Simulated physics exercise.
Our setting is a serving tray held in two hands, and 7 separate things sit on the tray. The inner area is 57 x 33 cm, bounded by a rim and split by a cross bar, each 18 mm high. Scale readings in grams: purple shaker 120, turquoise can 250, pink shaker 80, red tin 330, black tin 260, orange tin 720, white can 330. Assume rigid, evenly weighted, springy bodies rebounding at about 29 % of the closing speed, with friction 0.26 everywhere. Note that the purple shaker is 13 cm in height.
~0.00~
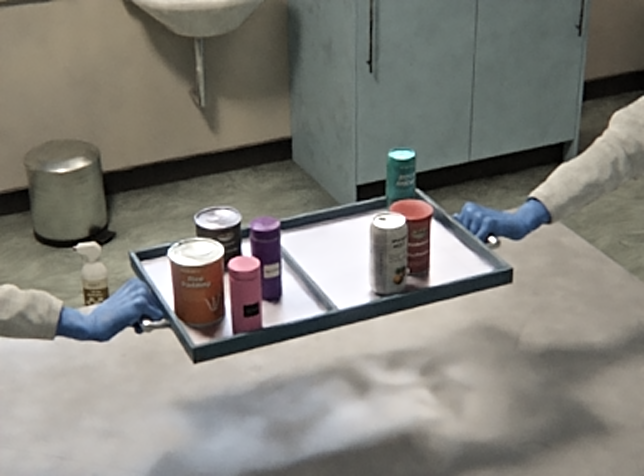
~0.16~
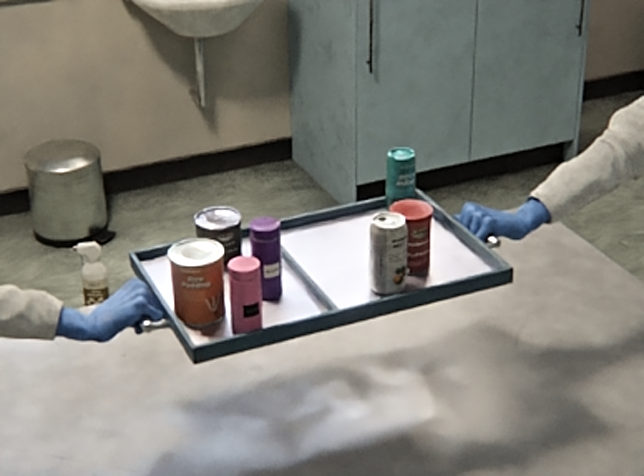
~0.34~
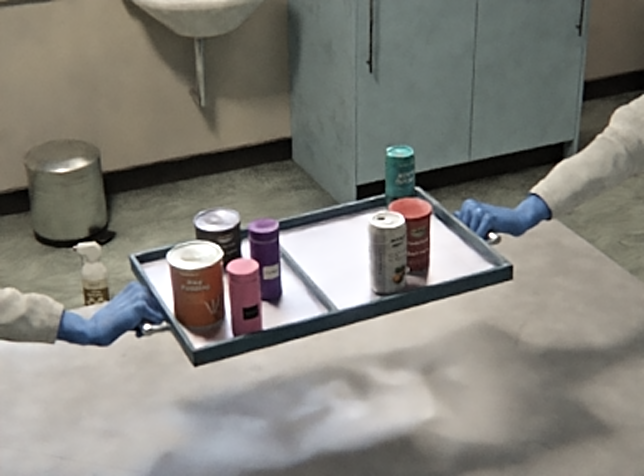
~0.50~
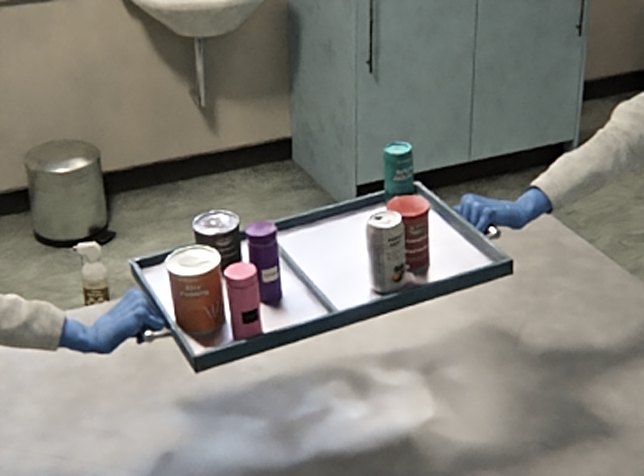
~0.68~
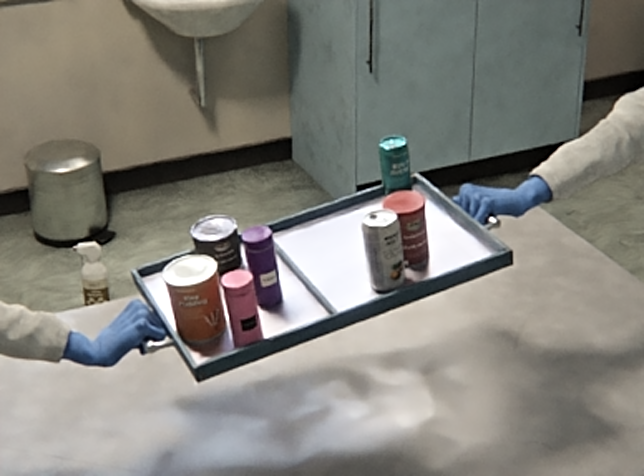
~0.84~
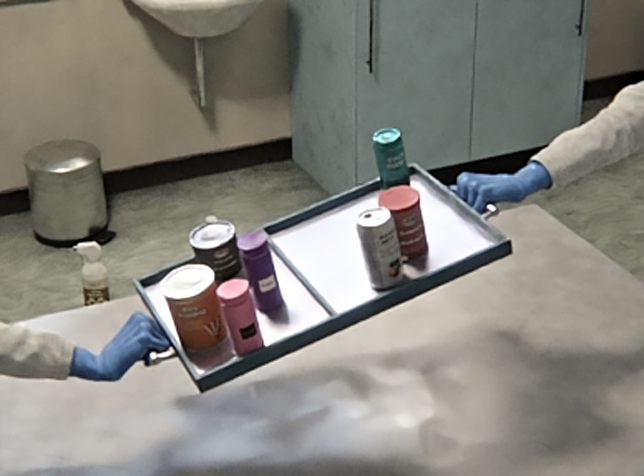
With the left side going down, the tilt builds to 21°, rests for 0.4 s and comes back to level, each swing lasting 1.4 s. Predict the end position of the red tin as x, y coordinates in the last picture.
Predicted end position: (324, 246).
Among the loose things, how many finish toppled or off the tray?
Count: 3.
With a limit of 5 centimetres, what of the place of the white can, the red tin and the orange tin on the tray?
The white can ends elsewhere; the red tin leaves its spot; the orange tin holds its spot.
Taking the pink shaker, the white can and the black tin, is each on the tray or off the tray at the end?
Outcome: The pink shaker departs its support; the white can remains on its support; the black tin remains on its support.
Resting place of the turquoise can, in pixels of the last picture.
Look near (226, 248) and you'll find it.
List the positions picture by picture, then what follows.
In the first frame, tray level; red tin (411, 238); purple shaker (266, 258).
In the second frame, tray level; pink shaker (246, 297); black tin (219, 237).
In the third frame, tilt 1°, left edge down; orange tin (198, 285); white can (387, 254).
In the fourth frame, tilt 3°, left edge down; purple shaker (264, 262); turquoise can (399, 181).
In the fifth frame, tilt 7°, left edge down; pink shaker (243, 310); black tin (218, 247).
In the sixth frame, tilt 12°, left edge down; red tin (404, 225); orange tin (196, 309).
After 1.44 s, tilt 21°, left edge down; red tin moved 7 cm near (361, 236); turquoise can moved 7 cm; white can moved 7 cm.
After 1.74 s, tilt 21°, left edge down; pink shaker now off the tray; red tin 14° off its base near (311, 255); white can on its side.
After 2.14 s, tilt 20°, left edge down; red tin moved 15 cm near (314, 250); turquoise can on its side; white can on its side.
In the end (3.8 s), off the tray, pink shaker; toppled on the tray, turquoise can and white can; not toppled but over 5 cm from the start, purple shaker, red tin and black tin; orange tin under 5 cm from the start. At the end, from the last picture's camera, red tin near (324, 246).
